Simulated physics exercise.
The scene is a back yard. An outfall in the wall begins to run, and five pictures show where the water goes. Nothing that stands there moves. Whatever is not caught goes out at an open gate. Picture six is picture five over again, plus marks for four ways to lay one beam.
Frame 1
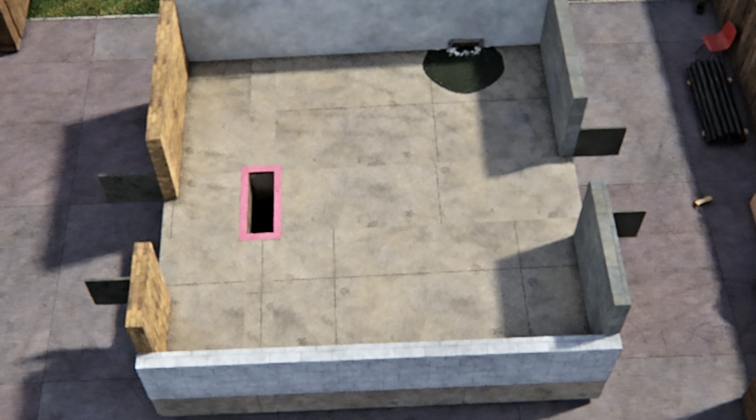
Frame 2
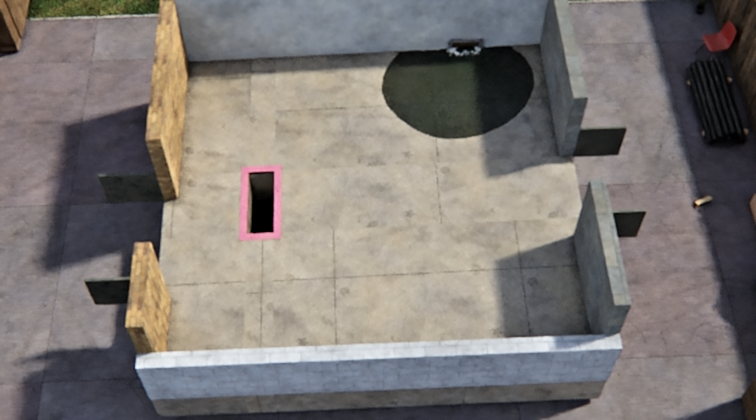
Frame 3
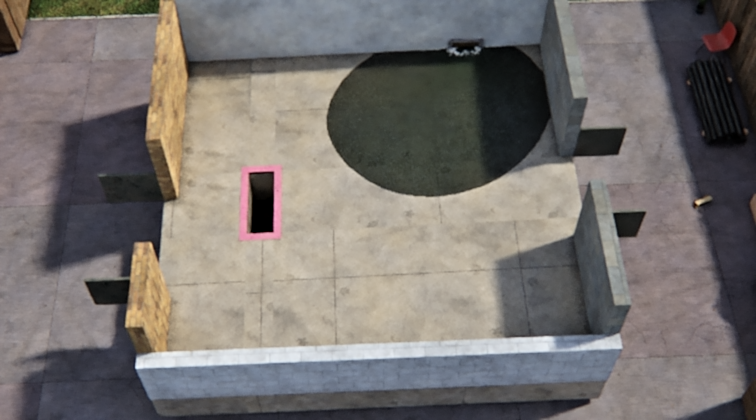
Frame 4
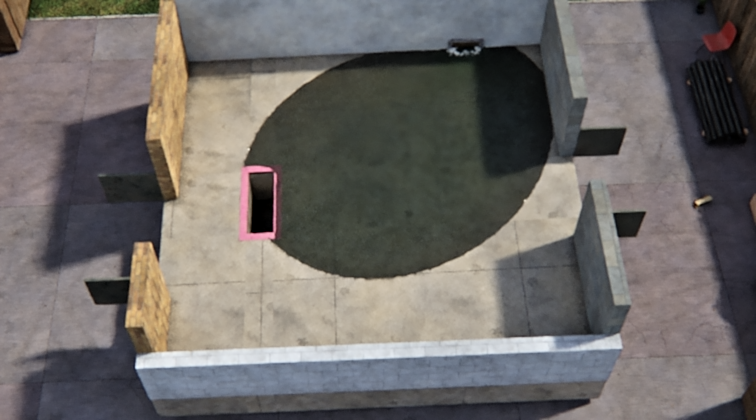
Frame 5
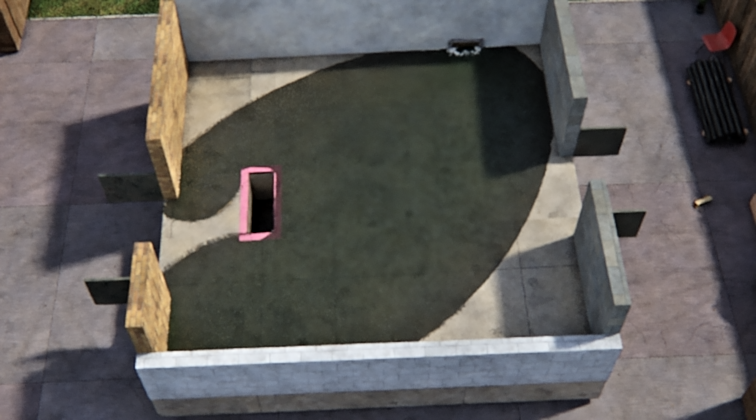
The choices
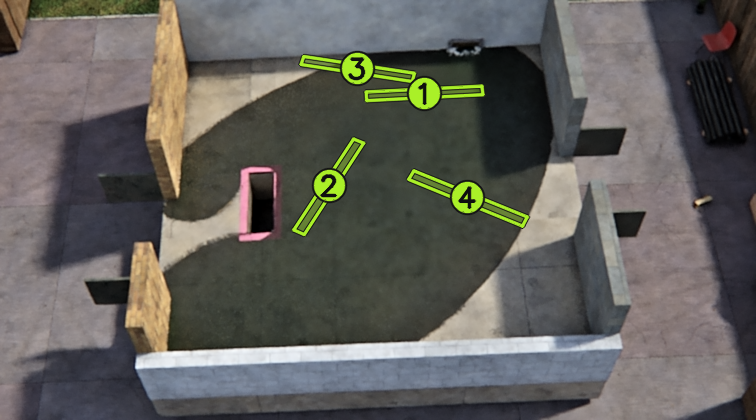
A dark wet patch spreads from the back wall across the walled floor, surrounding a pink-edged pit.
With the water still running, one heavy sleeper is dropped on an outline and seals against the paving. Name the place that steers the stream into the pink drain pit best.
Place 4 does it best.
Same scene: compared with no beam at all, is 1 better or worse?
Worse.
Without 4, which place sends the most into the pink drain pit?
It is 3.
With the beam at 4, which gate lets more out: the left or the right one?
The left one.
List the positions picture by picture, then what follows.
Outfall at (465, 44); pink drain pit at (261, 202); open gate at (174, 247); open gate at (566, 195); front seen at (458, 87), 3 % of the ground wet; pink drain pit still dry, in the first frame.
Front seen at (460, 134), 11 % of the ground wet; pink drain pit still dry, in the second frame.
Front seen at (380, 181), 24 % of the ground wet; pink drain pit still dry, in the third frame.
Front seen at (281, 243), 45 % of the ground wet; pink drain pit taking water, in the fourth frame.
Front seen at (169, 323), 70 % of the ground wet; pink drain pit taking water, in the fifth frame.
On the marked copy, 1 from (366, 96) to (482, 90); 2 from (299, 232) to (358, 141); 3 from (302, 60) to (413, 77); 4 from (411, 175) to (524, 221).
With 1, about 9 % of the stream goes into the pink drain pit, about 91 % out by the gates.
With 2, about 12 % of the stream goes into the pink drain pit, about 87 % out by the gates.
With 3, about 25 % of the stream goes into the pink drain pit, about 75 % out by the gates.
With 4, about 48 % of the stream goes into the pink drain pit, about 51 % out by the gates.
